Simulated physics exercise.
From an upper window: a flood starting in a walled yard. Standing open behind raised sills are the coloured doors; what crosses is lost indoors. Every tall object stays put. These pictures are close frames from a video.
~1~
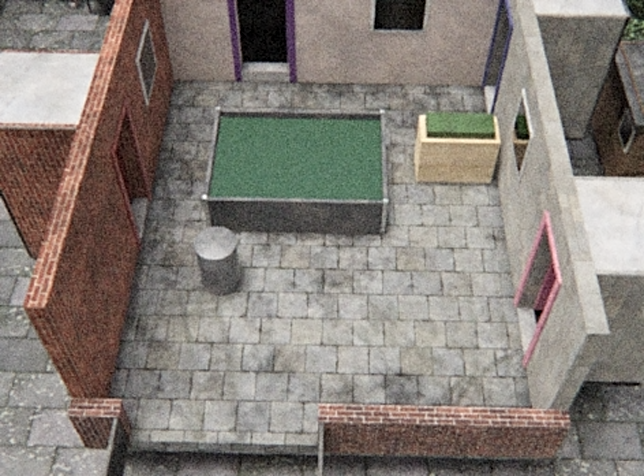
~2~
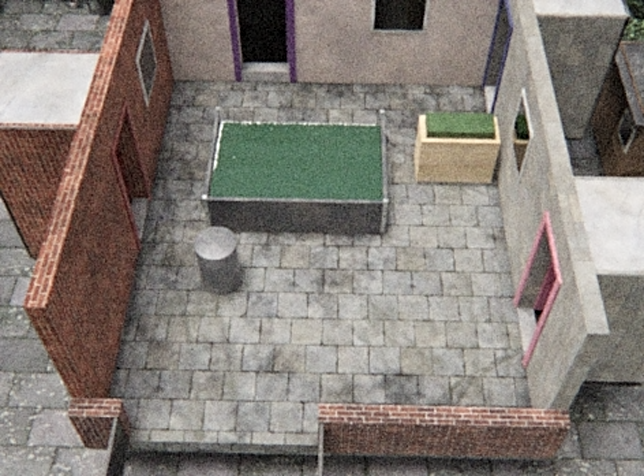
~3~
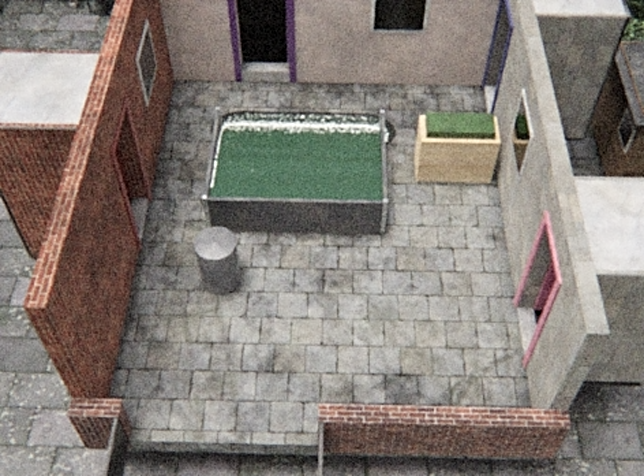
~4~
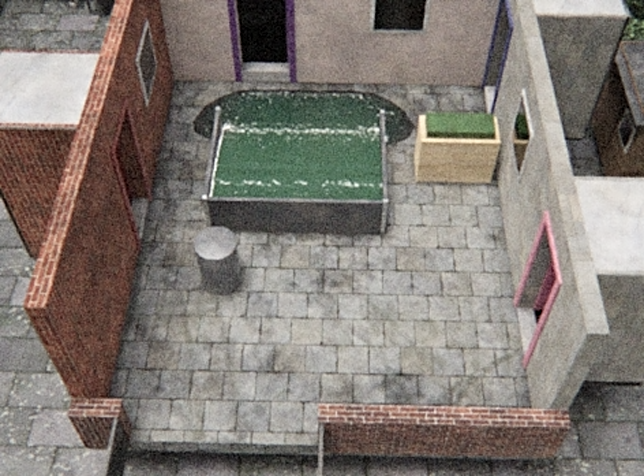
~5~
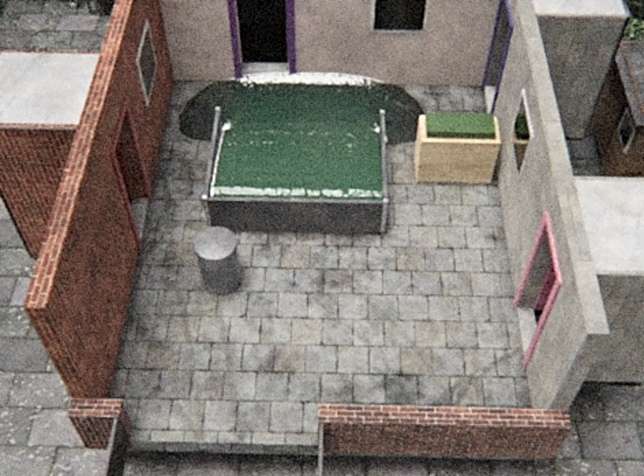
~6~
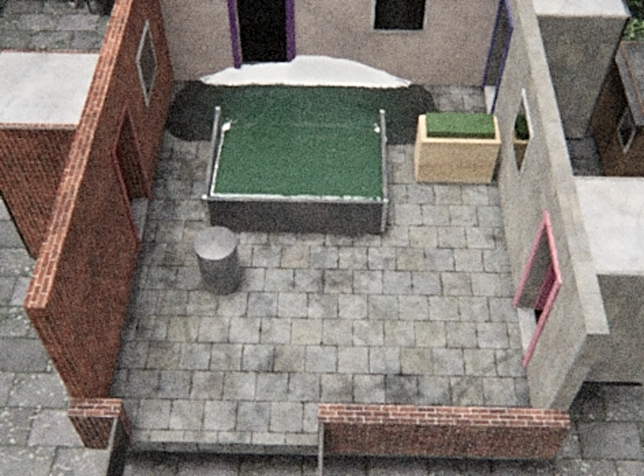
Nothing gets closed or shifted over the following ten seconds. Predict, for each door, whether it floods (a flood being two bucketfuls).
At the end, the red door stays within two buckets of inflow; the pink door stays within two buckets of inflow; the blue door passes two buckets of inflow; the purple door passes two buckets of inflow.
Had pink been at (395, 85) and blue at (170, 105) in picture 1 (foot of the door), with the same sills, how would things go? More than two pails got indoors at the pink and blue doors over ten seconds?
Finding - pink door breaks the limit, blue door breaks the limit.
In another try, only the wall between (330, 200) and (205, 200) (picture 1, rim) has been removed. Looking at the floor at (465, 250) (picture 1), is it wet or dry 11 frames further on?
At that place: Clear.
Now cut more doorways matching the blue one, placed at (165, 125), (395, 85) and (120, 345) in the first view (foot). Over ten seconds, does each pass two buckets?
In order: Exceeds it, exceeds it, falls short.
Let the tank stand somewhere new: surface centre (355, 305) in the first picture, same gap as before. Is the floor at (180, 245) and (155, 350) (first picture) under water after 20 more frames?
Points in order: Bare; bare.
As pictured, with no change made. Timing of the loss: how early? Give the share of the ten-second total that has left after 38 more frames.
About 75 per cent.
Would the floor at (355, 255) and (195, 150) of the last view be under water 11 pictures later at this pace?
Not wet, soaked.
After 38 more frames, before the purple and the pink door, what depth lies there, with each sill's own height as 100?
Some 40 percent, then some 40 percent.
A moment on, water covers 20 % of the floor; the red door not reached, the pink door not reached, the blue door not reached, the purple door over two buckets in.
Next, water covers 30 % of the floor; the red door not reached, the pink door not reached, the blue door over two buckets in, the purple door far over two buckets in.
Then, water covers 50 % of the floor; the red door wet at the sill, nothing in, the pink door not reached, the blue door far over two buckets in, the purple door far over two buckets in.
Later, water covers 65 % of the floor; the red door wet at the sill, nothing in, the pink door wet at the sill, nothing in, the blue door far over two buckets in, the purple door far over two buckets in.
In the end, water covers 90 % of the floor; the red door wet at the sill, nothing in, the pink door under two buckets in, the blue door far over two buckets in, the purple door far over two buckets in.
